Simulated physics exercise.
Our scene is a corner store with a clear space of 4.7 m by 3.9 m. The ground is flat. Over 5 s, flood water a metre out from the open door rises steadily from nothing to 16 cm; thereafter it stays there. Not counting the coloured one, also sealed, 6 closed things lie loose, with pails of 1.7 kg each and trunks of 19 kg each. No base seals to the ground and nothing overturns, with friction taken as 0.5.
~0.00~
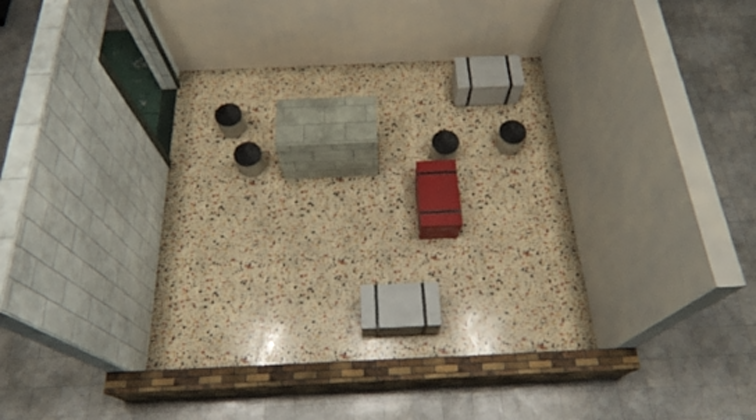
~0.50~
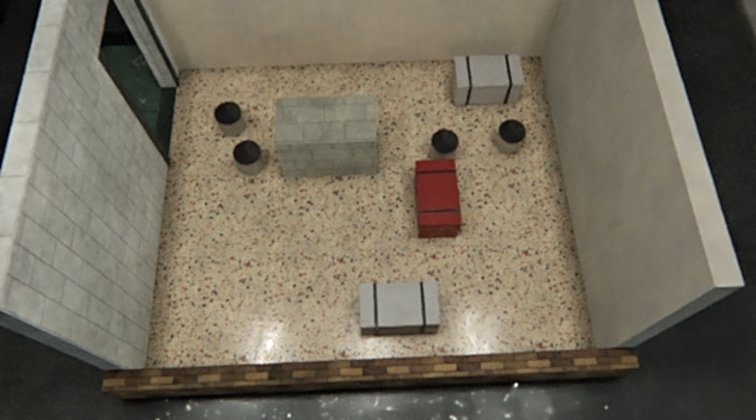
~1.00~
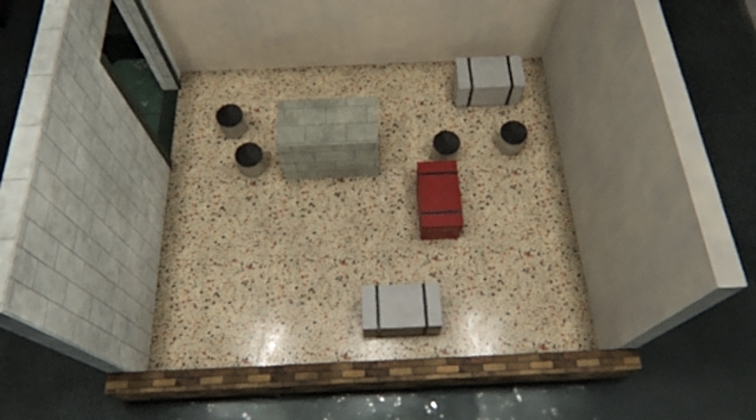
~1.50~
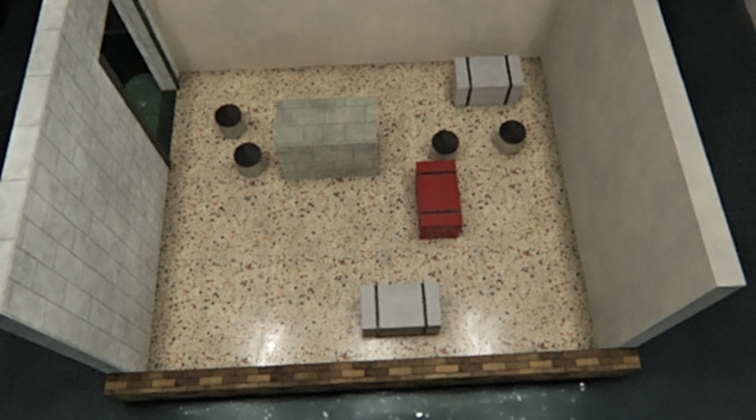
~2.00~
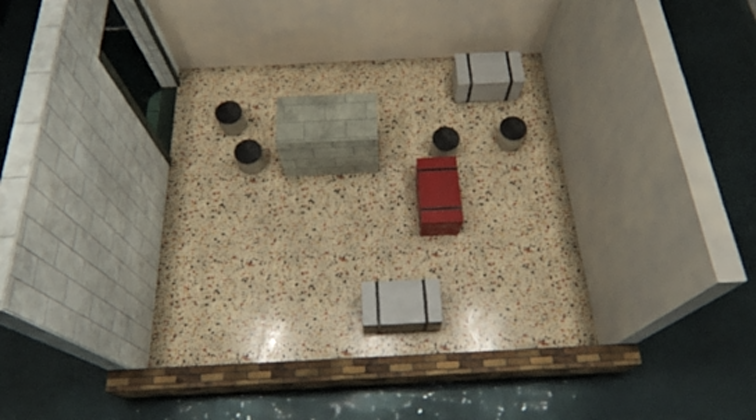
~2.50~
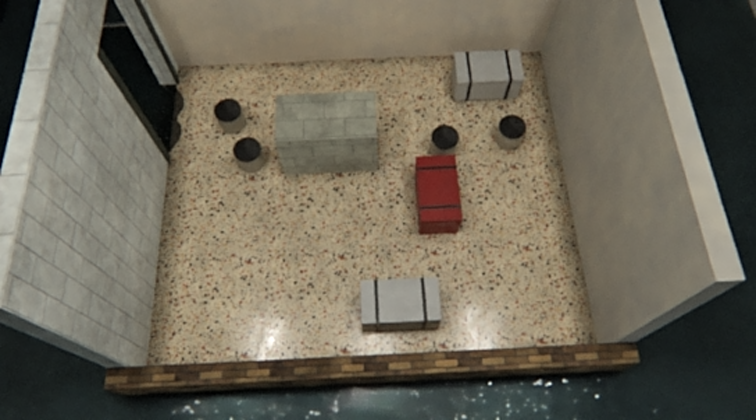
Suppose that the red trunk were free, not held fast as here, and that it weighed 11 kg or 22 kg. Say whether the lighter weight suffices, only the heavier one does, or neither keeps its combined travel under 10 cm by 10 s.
It looks like the smaller mass already suffices.
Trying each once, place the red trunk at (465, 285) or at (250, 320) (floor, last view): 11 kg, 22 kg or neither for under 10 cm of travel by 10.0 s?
Try by try, any option works; any option works.
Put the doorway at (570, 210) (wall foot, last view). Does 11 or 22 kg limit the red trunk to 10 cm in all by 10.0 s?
Short version: Neither mass is sufficient.
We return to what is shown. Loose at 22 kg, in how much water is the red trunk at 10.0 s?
2 cm, roughly.
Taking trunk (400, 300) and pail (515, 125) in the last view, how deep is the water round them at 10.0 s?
Roughly 2 and 5 cm.
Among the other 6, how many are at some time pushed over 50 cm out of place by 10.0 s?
I count 4 of them.
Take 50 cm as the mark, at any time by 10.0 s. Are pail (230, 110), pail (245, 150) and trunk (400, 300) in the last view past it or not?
Well, that's beyond half a metre, beyond half a metre, and below half a metre.
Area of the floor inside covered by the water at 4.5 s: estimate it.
Roughly 3.0 m2 of it is wet.
After 3.5 s the red trunk would be 0 cm from its start with 11 kg and 0 cm from its start with 22 kg; 0 cm of water round it then.
After 4.5 s the red trunk would be 0 cm from its start with 11 kg and 0 cm from its start with 22 kg; 0 cm of water round it then.
After 7.0 s the red trunk would be 0 cm from its start with 11 kg and 0 cm from its start with 22 kg; 0 cm of water round it then.
After 10.0 s the red trunk would be 0 cm from its start with 11 kg and 0 cm from its start with 22 kg; 2 cm of water round it then.
